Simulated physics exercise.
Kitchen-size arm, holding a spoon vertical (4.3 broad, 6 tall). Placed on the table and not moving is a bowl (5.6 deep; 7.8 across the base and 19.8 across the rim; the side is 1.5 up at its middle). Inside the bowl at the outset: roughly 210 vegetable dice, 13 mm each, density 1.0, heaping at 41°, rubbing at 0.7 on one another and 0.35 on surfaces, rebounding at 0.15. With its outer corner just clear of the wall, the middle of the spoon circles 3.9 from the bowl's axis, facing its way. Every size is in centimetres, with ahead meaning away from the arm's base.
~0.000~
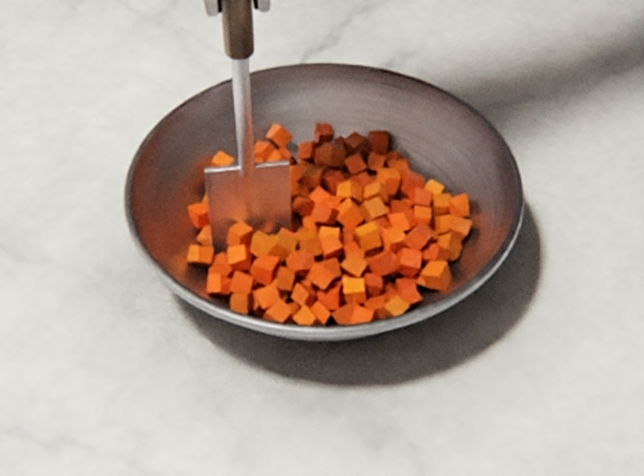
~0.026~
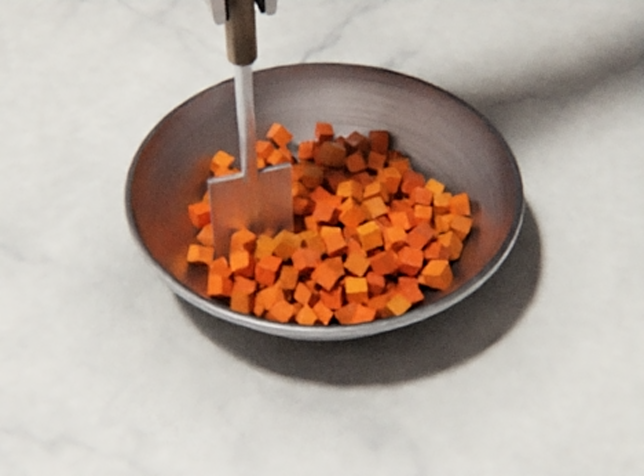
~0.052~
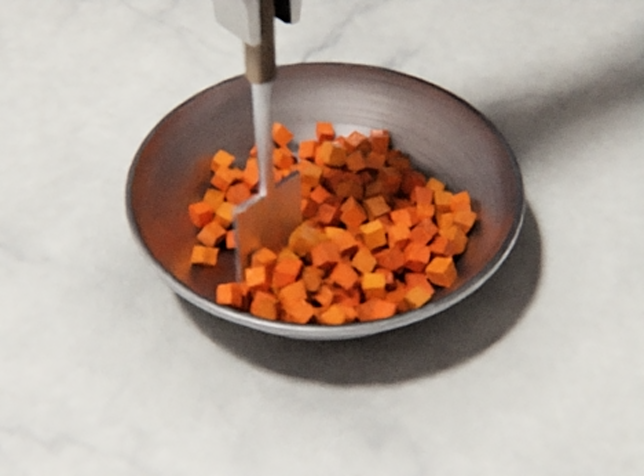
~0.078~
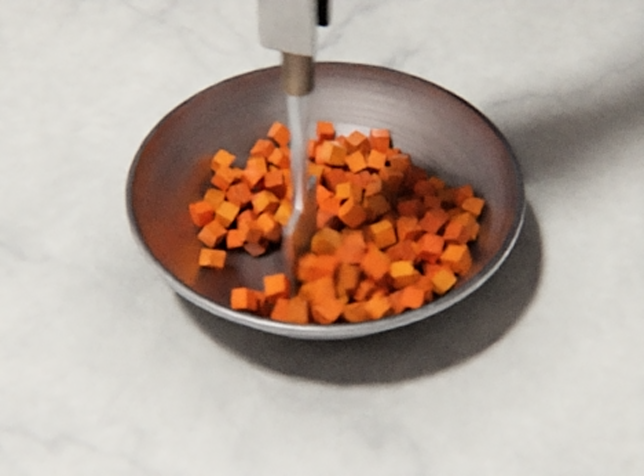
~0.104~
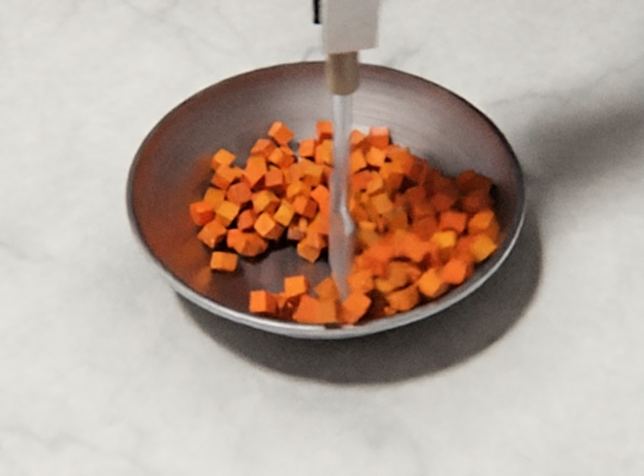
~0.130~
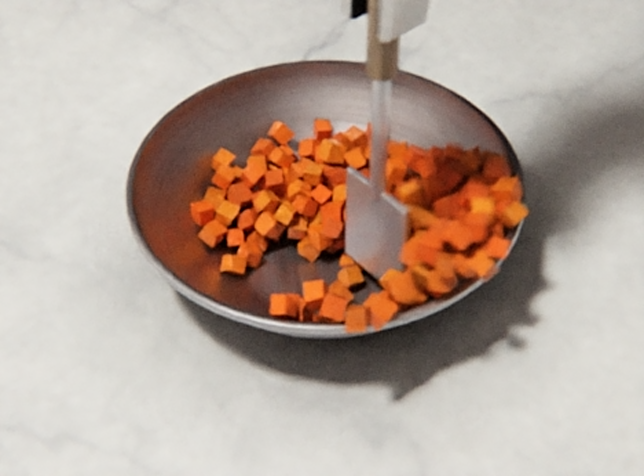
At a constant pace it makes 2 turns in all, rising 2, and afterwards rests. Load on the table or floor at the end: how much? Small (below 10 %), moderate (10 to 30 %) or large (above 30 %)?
Large.
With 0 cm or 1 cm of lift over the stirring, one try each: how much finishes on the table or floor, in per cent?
Estimates: 50 % then 50 %.
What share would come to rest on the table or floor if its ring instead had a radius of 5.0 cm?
Close to 50 in a hundred then.
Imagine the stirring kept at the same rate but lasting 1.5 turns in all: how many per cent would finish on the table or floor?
It would be around 45 per cent.
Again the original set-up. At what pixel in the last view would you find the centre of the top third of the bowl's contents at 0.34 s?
Centre of upper third: Approx. (188, 168) px.
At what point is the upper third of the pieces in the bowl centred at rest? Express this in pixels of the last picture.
Centre of top third: Approx. (368, 225).
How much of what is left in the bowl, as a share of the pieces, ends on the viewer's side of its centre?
I'd put it near 50 per cent.
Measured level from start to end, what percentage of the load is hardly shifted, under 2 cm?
Estimate: 5 per cent.
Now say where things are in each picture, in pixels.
The first picture shows the spoon neck at (245, 143), 0° round; upper third of the load around (330, 220), from x 200 to 460, top at y 135; 212 in the bowl.
The second picture shows the spoon neck at (248, 149), 10° round; upper third of the load around (332, 224), from x 200 to 460, top at y 135.
The third picture shows the spoon neck at (266, 168), 36° round; upper third of the load around (335, 239), from x 200 to 460, top at y 135.
The fourth picture shows the spoon neck at (300, 180), 65° round; upper third of the load around (357, 247), from x 205 to 470, top at y 135.
The fifth picture shows the spoon neck at (342, 179), 94° round; upper third of the load around (405, 251), from x 205 to 485, top at y 130.
The sixth picture shows the spoon neck at (378, 165), 123° round; upper third of the load around (446, 226), from x 205 to 515, top at y 130; 208 in the bowl, 4 in flight or on the tool.
After 0.34 s, 353° round, highest piece 10 above the table; 146 in the bowl, 40 on the table or floor, 26 in flight or on the tool.
After 0.54 s, 223° round, highest piece 7 above the table; 126 in the bowl, 85 on the table or floor, 1 in flight or on the tool.
After 0.85 s, 0° round, highest piece 7 above the table; 126 in the bowl, 86 on the table or floor.
After 1.55 s, 0° round, highest piece 7 above the table; 126 in the bowl, 86 on the table or floor.
In the end, 126 in the bowl, 86 on the table or floor. That is 41 % on the table or floor.
